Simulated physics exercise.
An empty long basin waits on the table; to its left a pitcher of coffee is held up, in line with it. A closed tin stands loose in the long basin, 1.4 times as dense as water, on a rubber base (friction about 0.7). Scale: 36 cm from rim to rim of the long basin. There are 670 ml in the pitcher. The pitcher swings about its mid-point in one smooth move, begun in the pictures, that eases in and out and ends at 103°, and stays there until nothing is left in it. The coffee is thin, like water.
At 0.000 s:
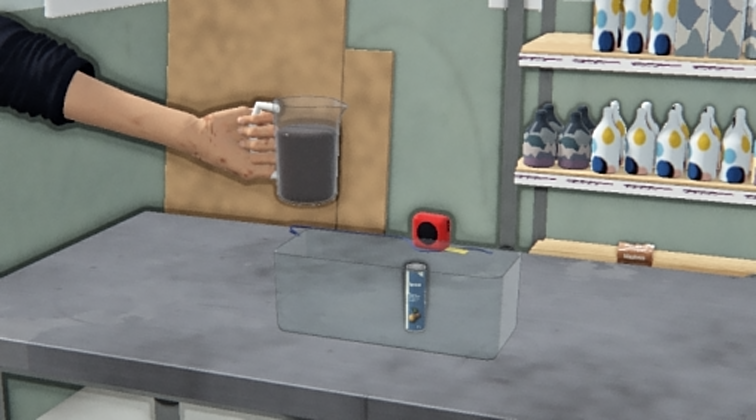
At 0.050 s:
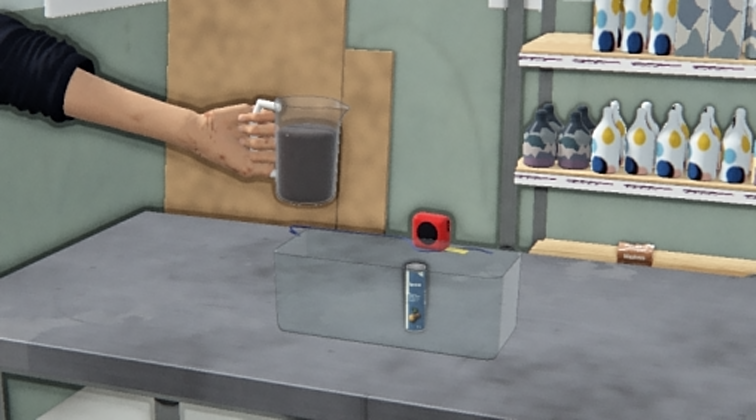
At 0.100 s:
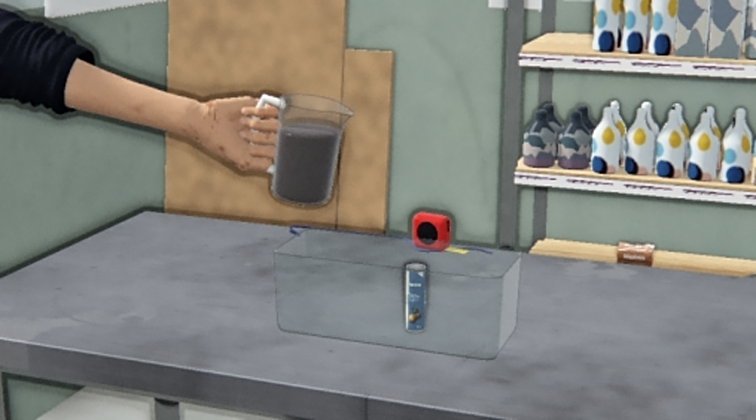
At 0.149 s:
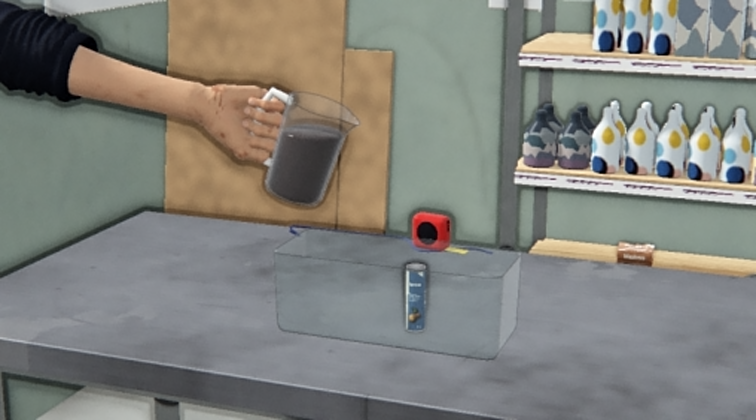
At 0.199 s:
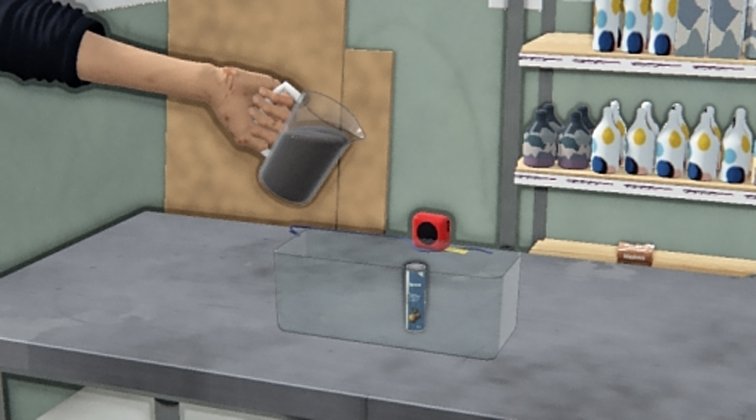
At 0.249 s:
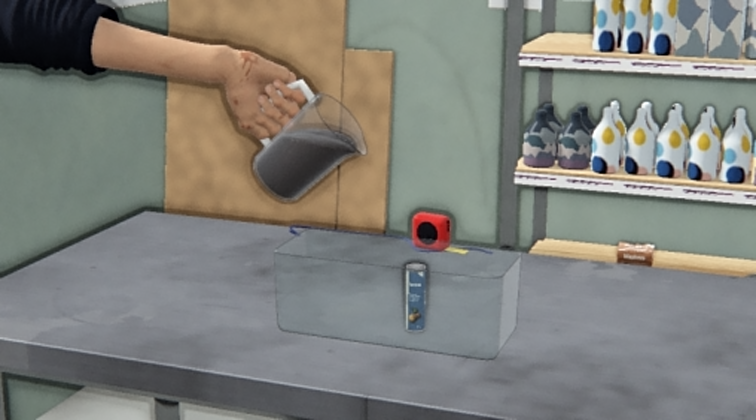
A hand on an arm in a dark sleeve reaches in from the left, holding a clear pitcher of dark liquid above a grey worktop, seen from slightly above in a green-walled room. Below and to the right sits a clear long basin with a blue tin in it, a red device behind, and shelved bottles at right. The hand tilts the pitcher rightward, slowly then faster, while the view stays still.
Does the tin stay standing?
It topples.
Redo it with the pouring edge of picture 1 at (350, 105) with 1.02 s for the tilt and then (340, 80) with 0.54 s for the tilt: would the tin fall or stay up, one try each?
First it remains upright; then it topples.
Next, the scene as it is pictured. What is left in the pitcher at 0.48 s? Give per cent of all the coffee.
About 68 per cent.
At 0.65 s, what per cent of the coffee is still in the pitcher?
Some 26 per cent.
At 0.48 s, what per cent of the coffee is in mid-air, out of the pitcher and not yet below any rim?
About 22 per cent.
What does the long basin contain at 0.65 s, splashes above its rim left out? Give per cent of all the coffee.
Near 52 in a hundred.
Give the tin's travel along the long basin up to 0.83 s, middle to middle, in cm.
About 5 cm.
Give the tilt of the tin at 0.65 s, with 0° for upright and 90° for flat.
It is at some 5°.
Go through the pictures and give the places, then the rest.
In the first picture, it leans 0°; its right rim is at (348, 106); the coffee meets the walls at (281, 127) and (336, 132); the long basin's rim runs from (290, 240) to (512, 266); the tin's top is at (416, 270).
In the second picture, it leans 2°; its right rim is at (349, 108); the coffee meets the walls at (281, 127) and (336, 132).
In the third picture, it leans 9°; its right rim is at (354, 114); the coffee meets the walls at (284, 127) and (339, 134).
In the fourth picture, it leans 19°; its right rim is at (360, 124); the coffee meets the walls at (284, 133) and (342, 135).
In the fifth picture, it leans 32°; its right rim is at (365, 138); the coffee meets the walls at (279, 142) and (348, 138).
In the sixth picture, it leans 47°; its right rim is at (367, 154); the coffee meets the walls at (267, 146) and (355, 145).
By 0.48 s the tilt is 101° and 68 per cent is still to pour; the tin stands where it began.
By 0.65 s the tilt is 103° and 26 per cent is still to pour; the tin stands 1 cm from where it began.
By 0.83 s the tilt is 103° and 7 per cent is still to pour; the tin leans 8°.
By 1.03 s the tilt is 103° and 1 per cent is still to pour; the tin leans 47°.
At rest the tin lies on its side.
